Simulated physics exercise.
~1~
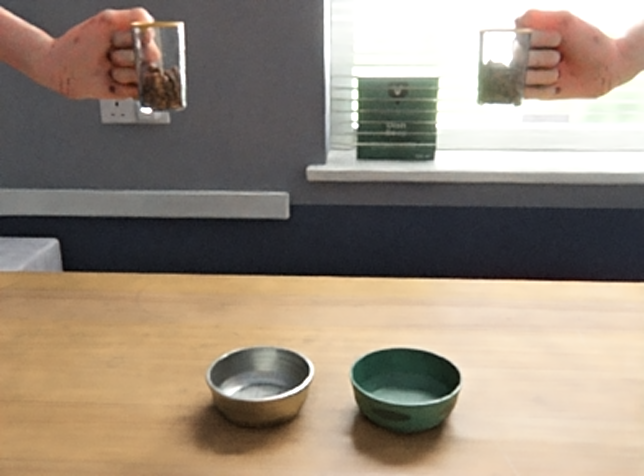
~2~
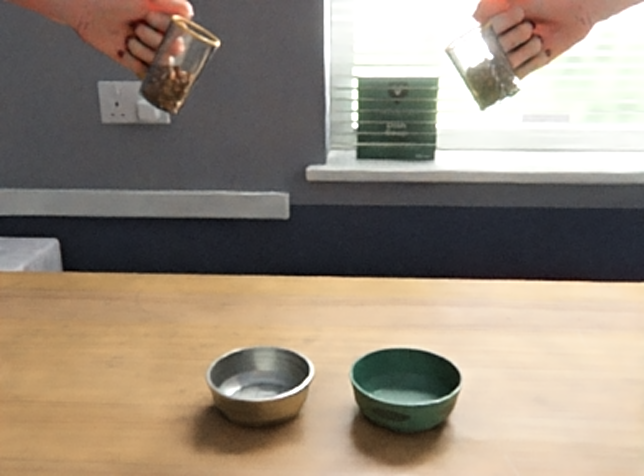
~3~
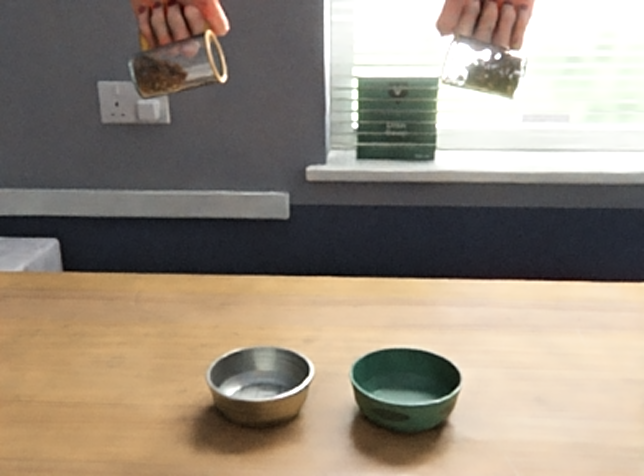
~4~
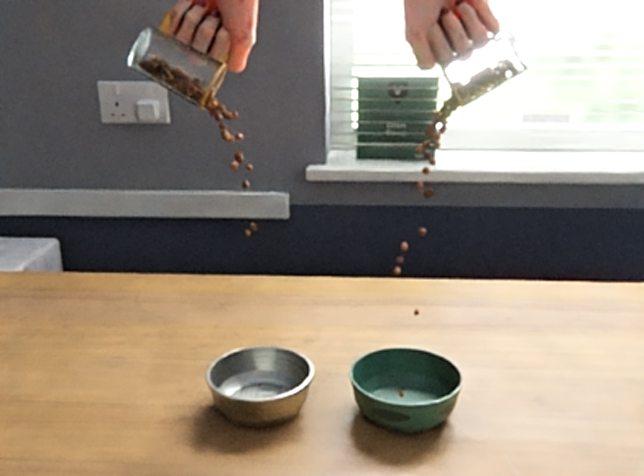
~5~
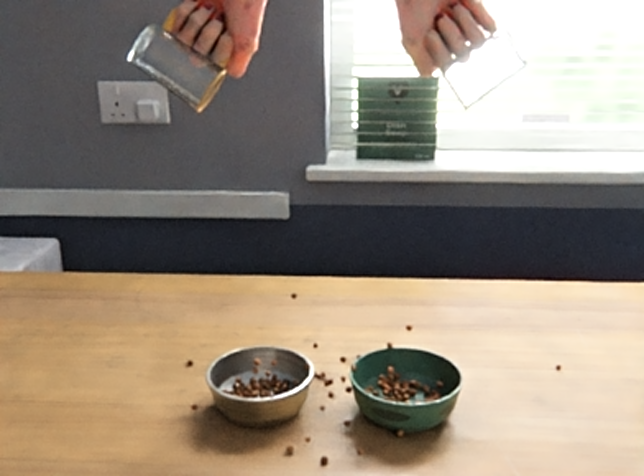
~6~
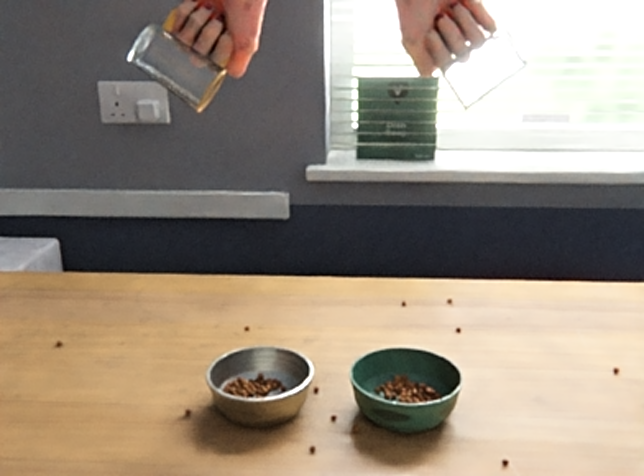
A wooden table is seen from the front and slightly above, against a grey wall with a white socket at left and a bright window with green boxes on its sill. A silver bowl sits left of a green bowl on the table, while a hand at each upper side holds a clear cup of small brown pieces. Both hands tilt their cups inward until they lie on their sides. The pieces then spill out and tumble down towards the bowls. Most land inside, but some bounce and scatter across the tabletop, leaving both cups empty, still held tipped above.
